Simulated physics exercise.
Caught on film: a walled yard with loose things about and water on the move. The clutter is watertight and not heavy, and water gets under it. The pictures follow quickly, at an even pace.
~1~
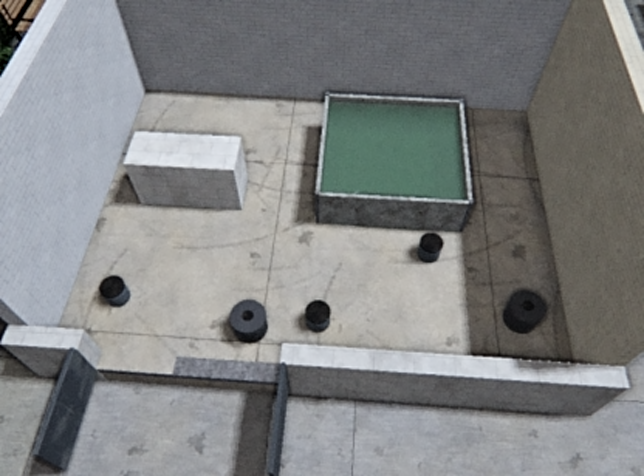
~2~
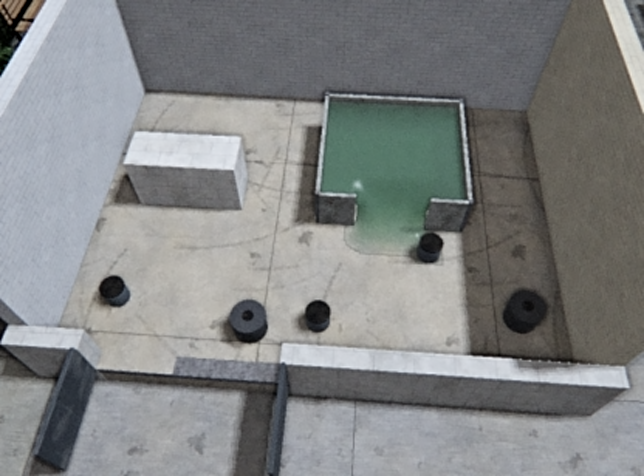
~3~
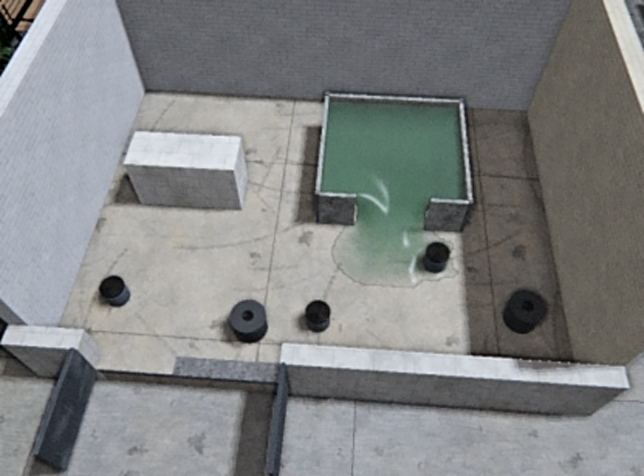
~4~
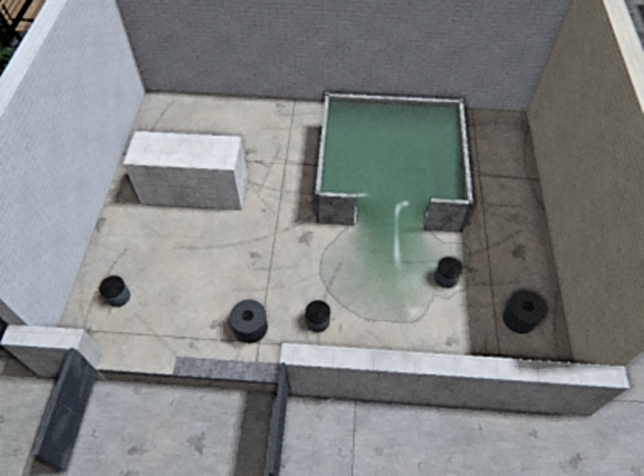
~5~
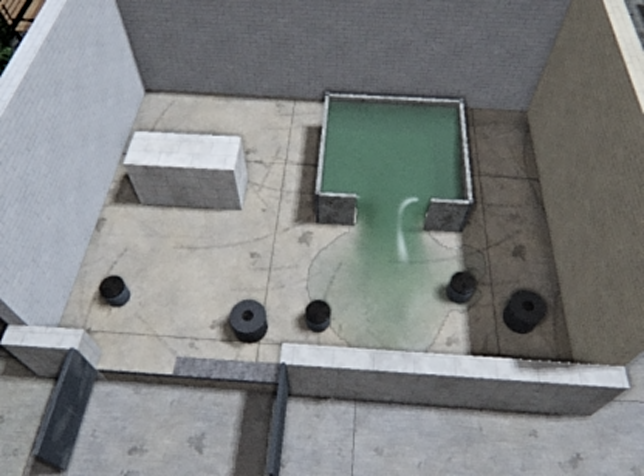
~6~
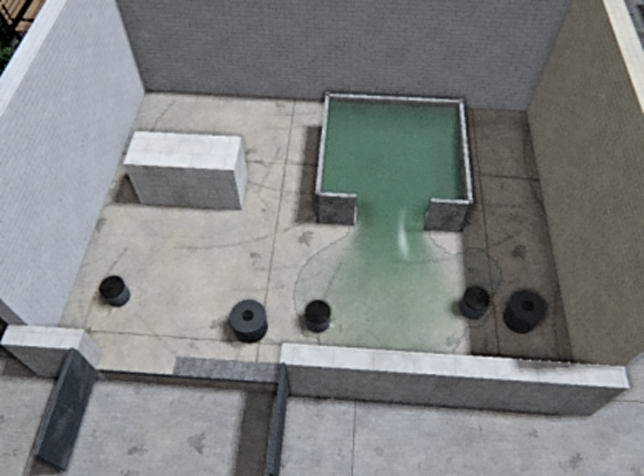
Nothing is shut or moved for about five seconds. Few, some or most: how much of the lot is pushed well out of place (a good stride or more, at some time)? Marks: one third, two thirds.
Share: Two thirds or more.
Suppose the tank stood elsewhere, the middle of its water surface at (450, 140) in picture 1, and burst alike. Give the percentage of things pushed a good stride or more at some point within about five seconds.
Close to 100 %.
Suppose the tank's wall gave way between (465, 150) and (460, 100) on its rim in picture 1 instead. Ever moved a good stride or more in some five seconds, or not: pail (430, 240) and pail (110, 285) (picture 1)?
As listed: Never so far, not that far.
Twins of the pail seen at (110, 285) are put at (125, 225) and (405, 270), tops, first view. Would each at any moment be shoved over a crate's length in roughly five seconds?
In turn: That far or more, swept aside.
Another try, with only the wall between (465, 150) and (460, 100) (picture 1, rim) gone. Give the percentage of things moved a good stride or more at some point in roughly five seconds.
I make it 60 per cent.
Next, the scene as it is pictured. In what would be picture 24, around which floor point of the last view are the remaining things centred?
At about (289, 261).
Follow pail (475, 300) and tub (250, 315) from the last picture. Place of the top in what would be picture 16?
At about (565, 324) and (181, 312).
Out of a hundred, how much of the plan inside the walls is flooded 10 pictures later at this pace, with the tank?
Roughly 45 per cent.
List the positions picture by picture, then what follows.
A pail at (432, 242), on the bottom; a pail at (318, 311) rests on the ground; 0 of 5 have shifted, in the first frame.
A pail at (432, 242), on the bottom; a pail at (318, 311) rests on the ground; 0 of 5 have shifted, in the second frame.
A pail at (438, 252), on the bottom, close to its start; a pail at (318, 311), on the bottom; 1 of 5 have shifted, in the third frame.
A pail at (450, 267) rests on the ground, a stride from its start; a pail at (318, 311) rests on the ground; 1 of 5 have shifted, in the fourth frame.
A pail at (463, 282) rests on the ground, a stride from its start; a pail at (318, 311) rests on the ground; 1 of 5 have shifted, in the fifth frame.
A pail at (477, 298), on the bottom, a stride from its start; a pail at (318, 311) rests on the ground; 1 of 5 have shifted, in the sixth frame.
A moment on, 1 of 5 are well off their spots; 1 afloat.
Next, 3 of 5 are well off their spots; 2 afloat.
Later, 5 of 5 are well off their spots; 4 afloat.
In the end, 5 of 5 are well off their spots, and 5 have been at some point; 4 afloat.
